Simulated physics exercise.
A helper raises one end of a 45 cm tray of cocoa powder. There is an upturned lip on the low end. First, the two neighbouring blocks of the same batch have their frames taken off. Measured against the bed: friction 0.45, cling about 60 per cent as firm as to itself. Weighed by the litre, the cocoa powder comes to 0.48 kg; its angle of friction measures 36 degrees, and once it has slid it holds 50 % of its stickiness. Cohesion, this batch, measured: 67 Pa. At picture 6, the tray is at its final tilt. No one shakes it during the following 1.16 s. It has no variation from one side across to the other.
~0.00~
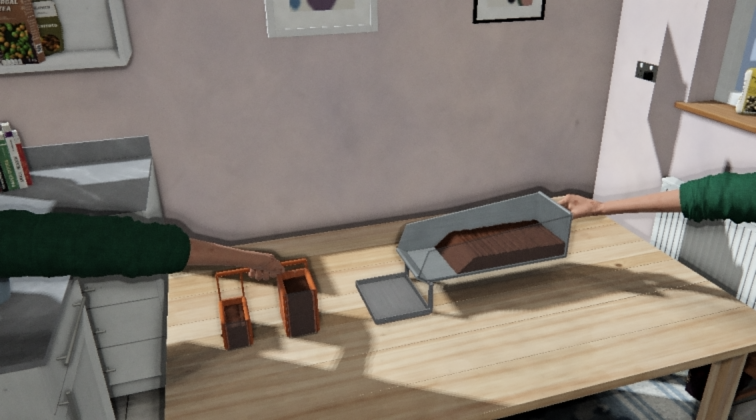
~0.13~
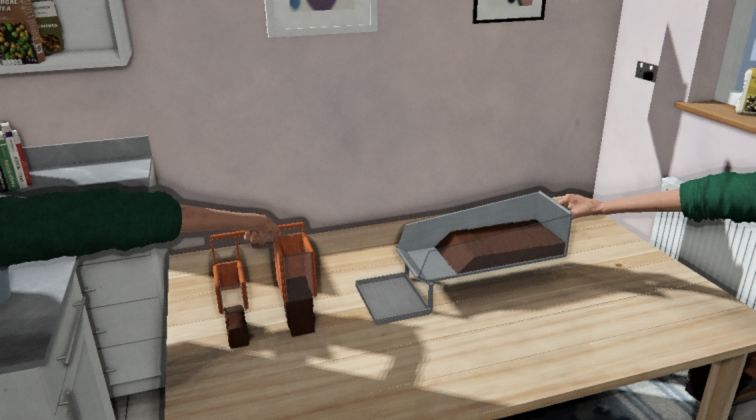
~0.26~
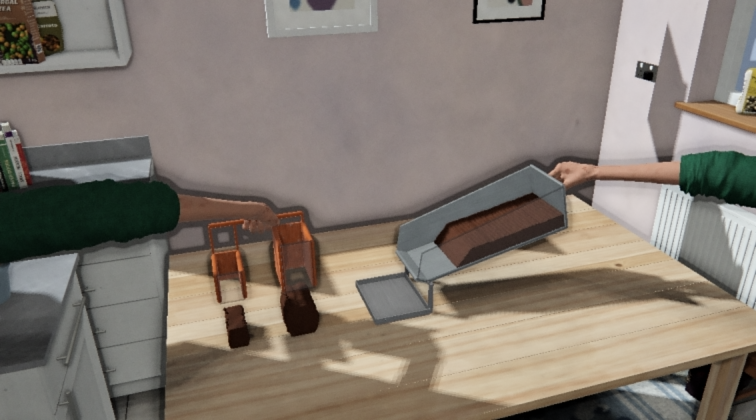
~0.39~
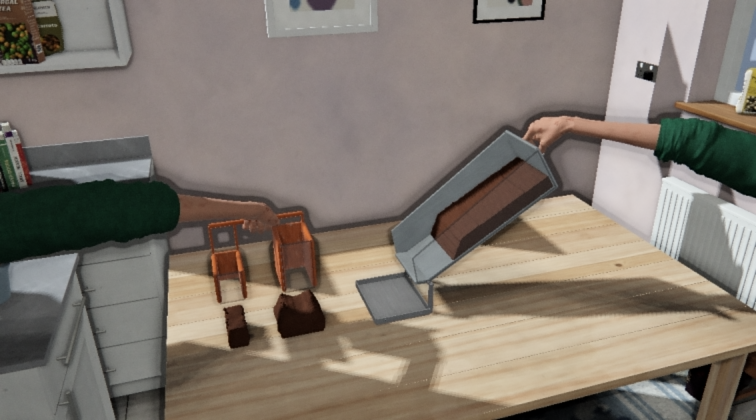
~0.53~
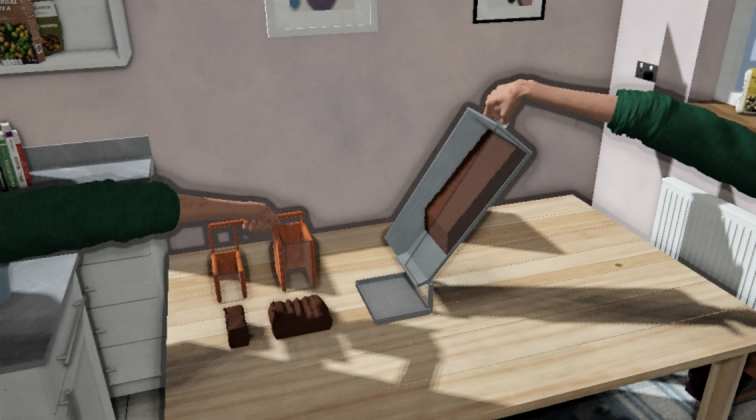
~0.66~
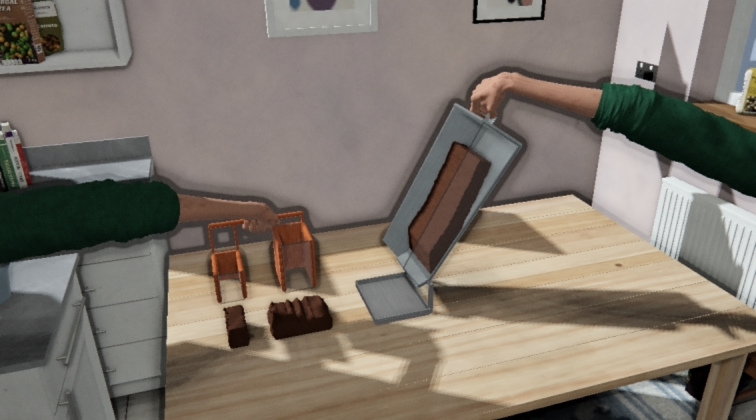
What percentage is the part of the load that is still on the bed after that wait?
3 %.
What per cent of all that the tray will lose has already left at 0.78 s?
Some 20 in a hundred.
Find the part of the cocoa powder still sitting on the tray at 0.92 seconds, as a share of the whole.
Some 25 per cent.
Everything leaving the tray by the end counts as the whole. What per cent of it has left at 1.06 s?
The share is about 100 %.
After 0.78 s, the tilt is 56 degrees and 82 % is on the bed.
After 0.92 s, the tilt is 56 degrees and 26 % is on the bed.
After 1.06 s, the tilt is 56 degrees and 5 % is on the bed.
After 1.20 s, the tilt is 56 degrees and 5 % is on the bed.
After 1.78 s, at the end, the tilt is 56 degrees and 3 % is on the bed.
